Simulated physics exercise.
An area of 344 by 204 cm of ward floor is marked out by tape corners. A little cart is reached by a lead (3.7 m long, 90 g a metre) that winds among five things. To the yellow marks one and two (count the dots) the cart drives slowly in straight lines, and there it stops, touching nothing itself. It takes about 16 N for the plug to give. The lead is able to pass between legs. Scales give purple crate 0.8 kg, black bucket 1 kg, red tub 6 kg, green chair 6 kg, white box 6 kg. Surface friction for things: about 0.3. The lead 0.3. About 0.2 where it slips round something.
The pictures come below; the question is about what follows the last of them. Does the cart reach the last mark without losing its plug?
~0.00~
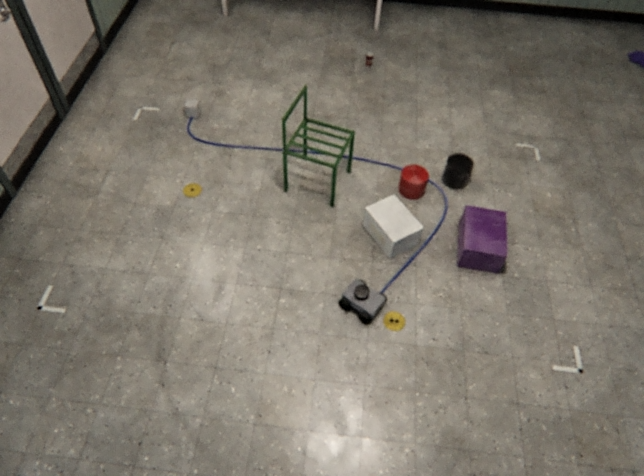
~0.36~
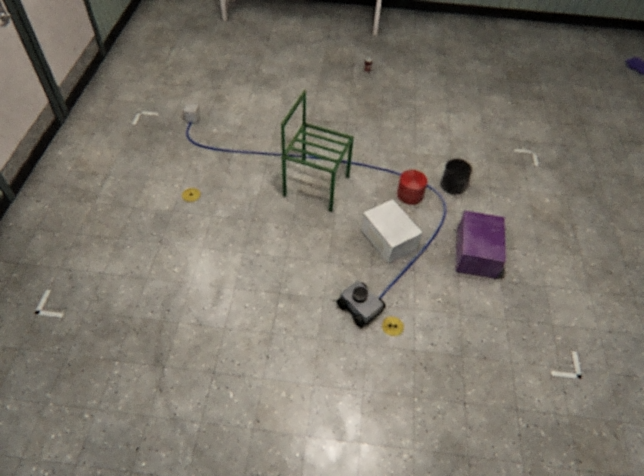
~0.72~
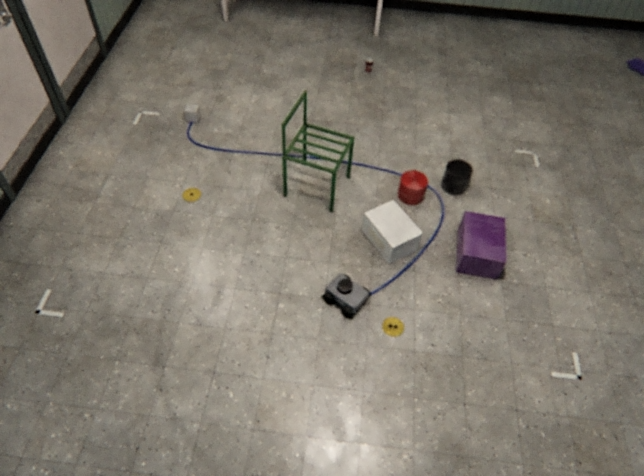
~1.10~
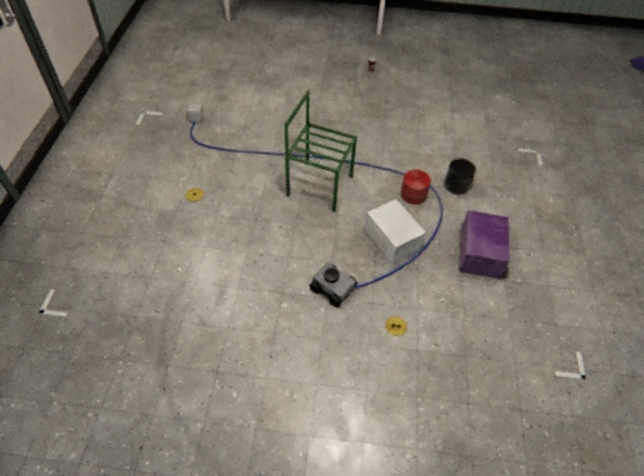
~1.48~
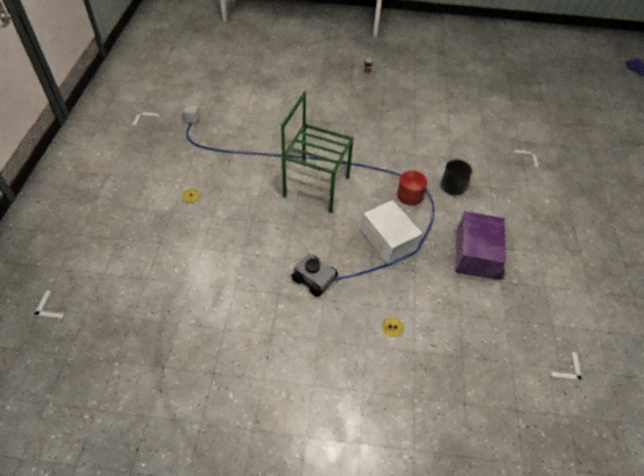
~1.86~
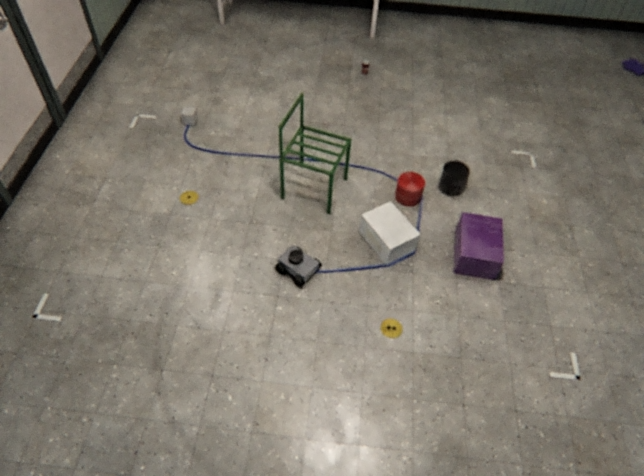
Yes.
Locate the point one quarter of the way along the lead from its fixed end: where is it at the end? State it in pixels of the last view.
Roughly at (287, 154).
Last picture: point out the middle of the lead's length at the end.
Midpoint of length, last view: Approx. (392, 192).
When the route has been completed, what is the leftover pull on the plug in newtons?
0 N.
By 4.0 s, cart at (232, 221), 12 N at the fixed end; white box 25 cm off its start, red tub 3 cm off its start.
By 6.2 s, cart at (227, 222), lead slack at the fixed end; white box 36 cm off its start, red tub 18 cm off its start.
By 8.3 s, cart at (309, 274), lead slack at the fixed end; white box 36 cm off its start at (357, 194), red tub 18 cm off its start at (390, 186).
By 10.5 s, cart at (391, 327), lead slack at the fixed end; white box 36 cm off its start, red tub 18 cm off its start.
By 10.9 s, cart at (391, 327), lead slack at the fixed end; white box 36 cm off its start at (357, 194), red tub 18 cm off its start at (390, 186).
